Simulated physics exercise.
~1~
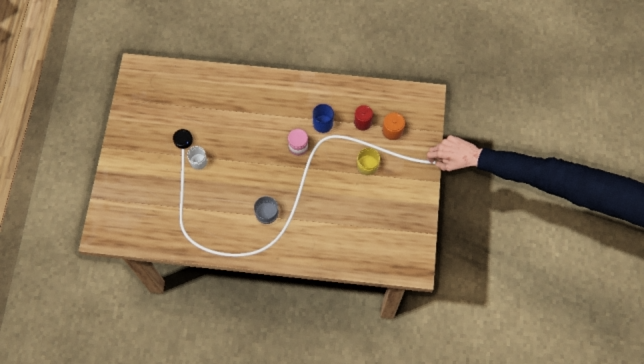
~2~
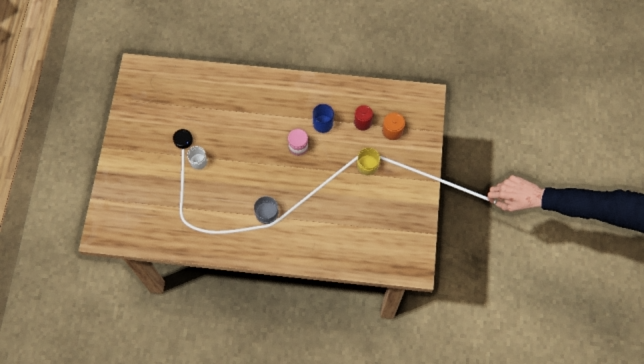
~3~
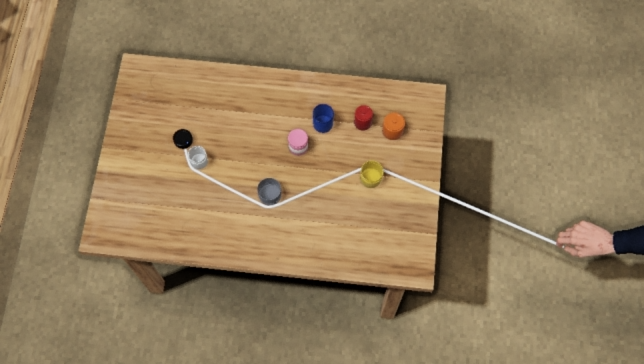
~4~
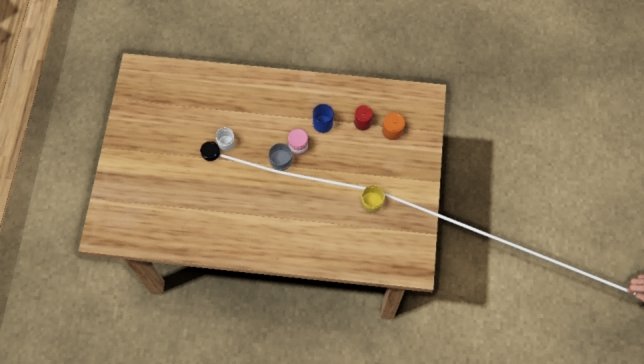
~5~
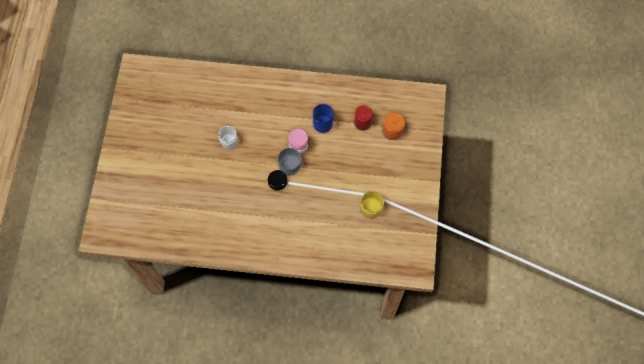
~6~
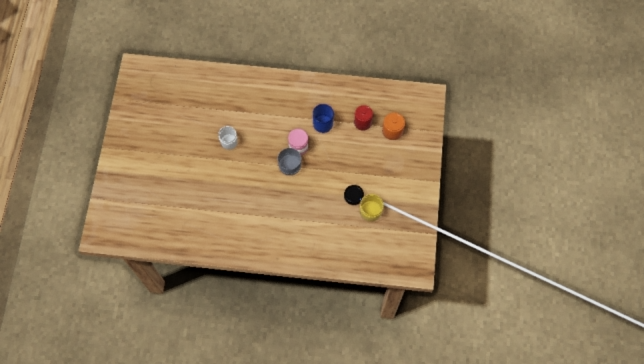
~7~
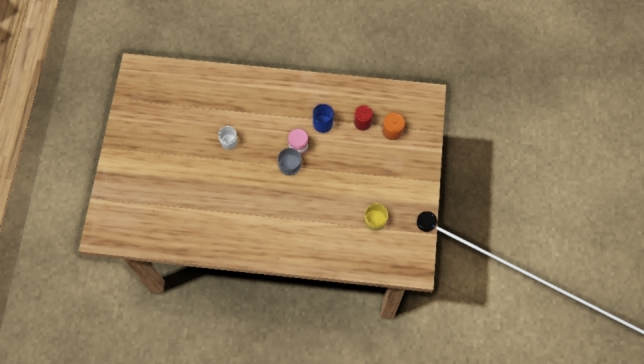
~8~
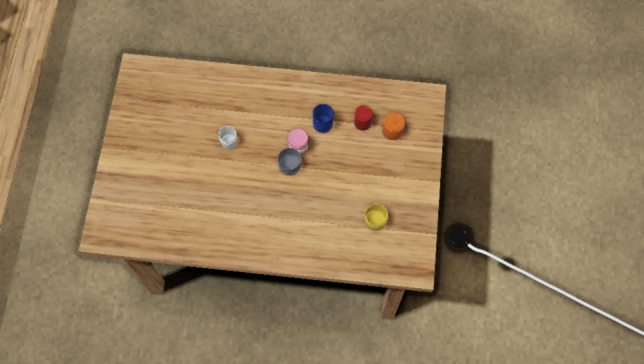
A wooden table on a grey-brown floor is seen from high above, with a dark-sleeved arm at its right edge holding a white lead. The lead curves across the top to a black round adaptor at the left, among white, grey, pink, blue, red, orange and yellow containers. The hand pulls rightwards, and the tightening lead presses on the yellow, grey and white cups, shifting them. The adaptor then slides right, past the grey and yellow cups, as the hand leaves view. Finally it goes over the right edge, while the containers remain upright on the table.
